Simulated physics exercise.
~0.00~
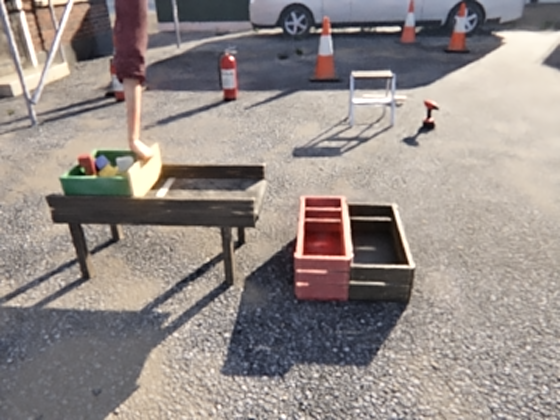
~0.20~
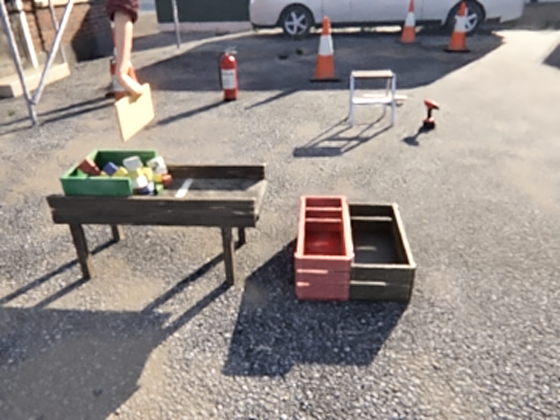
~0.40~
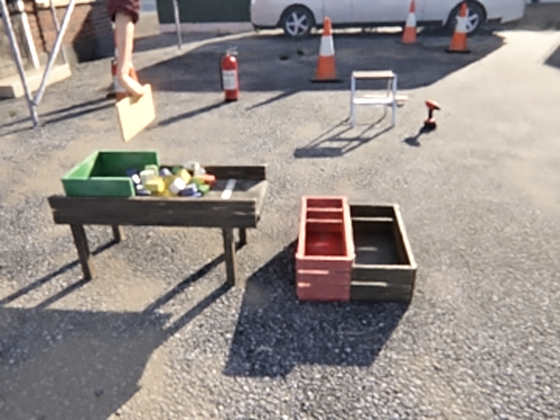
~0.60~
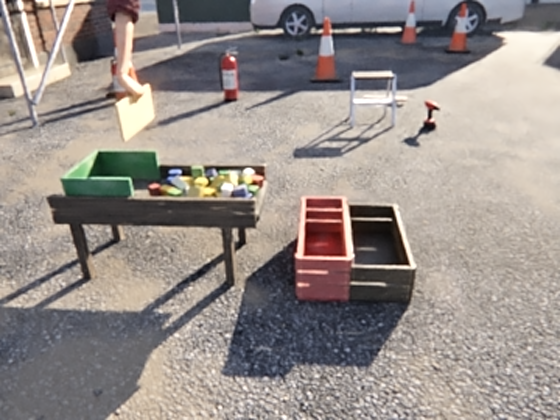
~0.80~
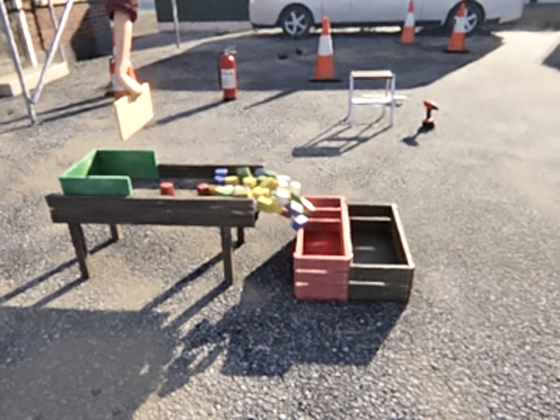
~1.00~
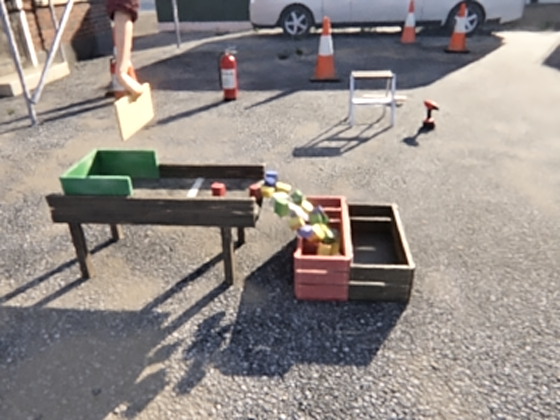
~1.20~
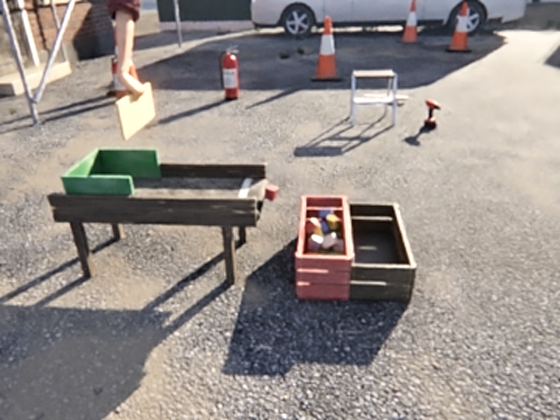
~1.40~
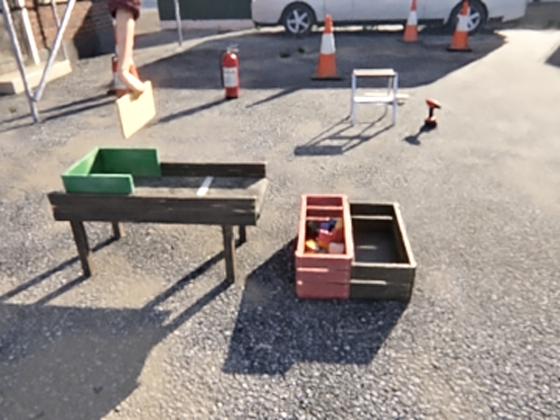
We see a hand lift a panel from a green pen of colourful toy bricks on a dark table-like conveyor, and the loose bricks travel right, spill off the end and drop into the red tub, where they lie, leaving the black tote beside it empty.
